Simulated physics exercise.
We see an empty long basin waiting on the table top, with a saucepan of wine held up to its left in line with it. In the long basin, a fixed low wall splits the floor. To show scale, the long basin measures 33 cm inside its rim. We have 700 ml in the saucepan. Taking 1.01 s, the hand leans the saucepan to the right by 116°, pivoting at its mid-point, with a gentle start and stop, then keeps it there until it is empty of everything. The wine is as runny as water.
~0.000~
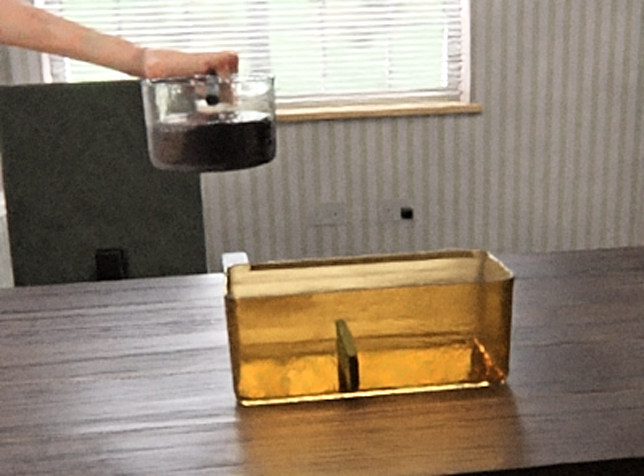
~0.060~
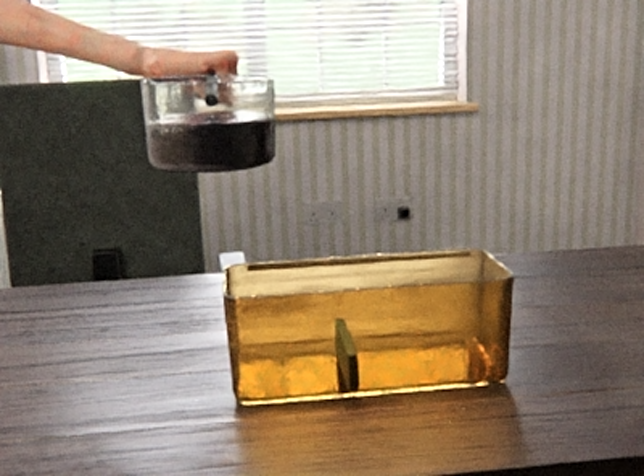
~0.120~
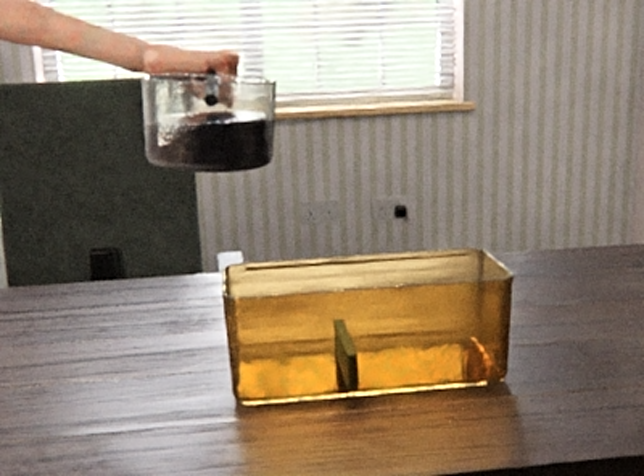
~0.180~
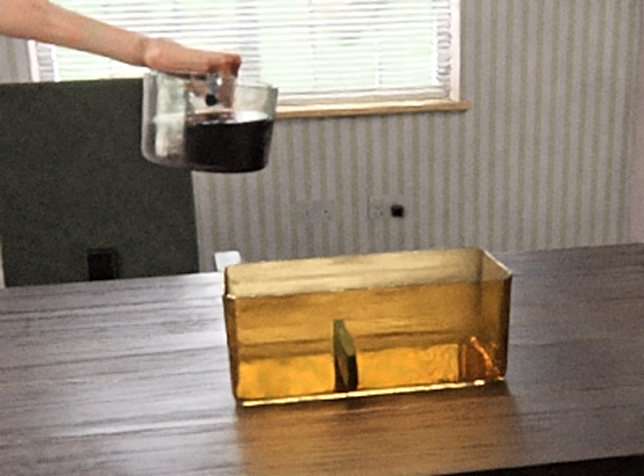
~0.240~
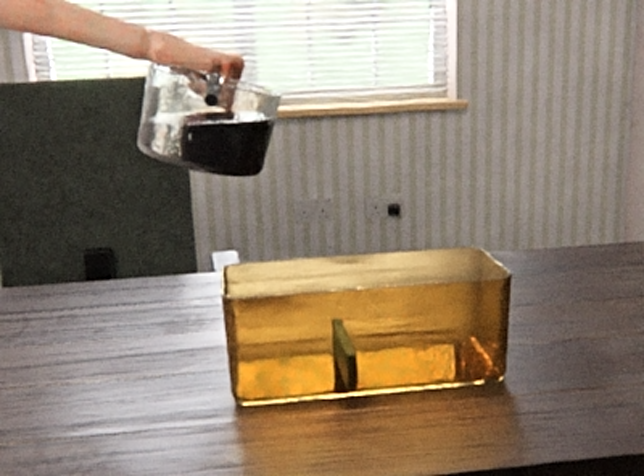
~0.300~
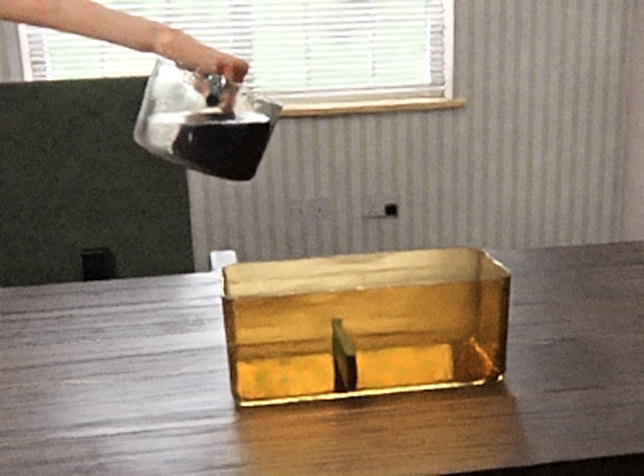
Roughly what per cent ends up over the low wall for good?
About 40 in every hundred.
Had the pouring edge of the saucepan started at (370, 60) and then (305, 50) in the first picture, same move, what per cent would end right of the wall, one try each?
In turn about 90 and 80 per cent.
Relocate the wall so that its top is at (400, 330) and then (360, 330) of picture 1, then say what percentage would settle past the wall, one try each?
Try 1: 10 %; try 2: 15 %.
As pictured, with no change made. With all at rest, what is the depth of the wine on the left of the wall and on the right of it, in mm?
I'd expect close to 26 mm on the left and close to 12 mm on the right.
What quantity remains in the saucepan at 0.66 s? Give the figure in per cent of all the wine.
Roughly 56 %.
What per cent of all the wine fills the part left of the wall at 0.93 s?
I'd put it at close to 36 %.
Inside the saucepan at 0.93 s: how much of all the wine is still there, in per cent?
Roughly 8 percent remains.
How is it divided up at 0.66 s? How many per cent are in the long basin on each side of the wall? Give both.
Around 5 on the left side and 1 on the right side.
By 0.66 s the tilt is 85° and 56 per cent is still to pour, 5 is left of the wall and 1 right of it.
By 0.93 s the tilt is 114° and 8 per cent is still to pour, 37 is left of the wall and 39 right of it.
By 1.21 s the tilt is 116° and 0 per cent is still to pour, 59 is left of the wall and 39 right of it.
By 1.51 s the tilt is 116° and 0 per cent is still to pour, 59 is left of the wall and 40 right of it.
At rest 59 per cent lies left of the wall, 40 right of it and 1 outside.
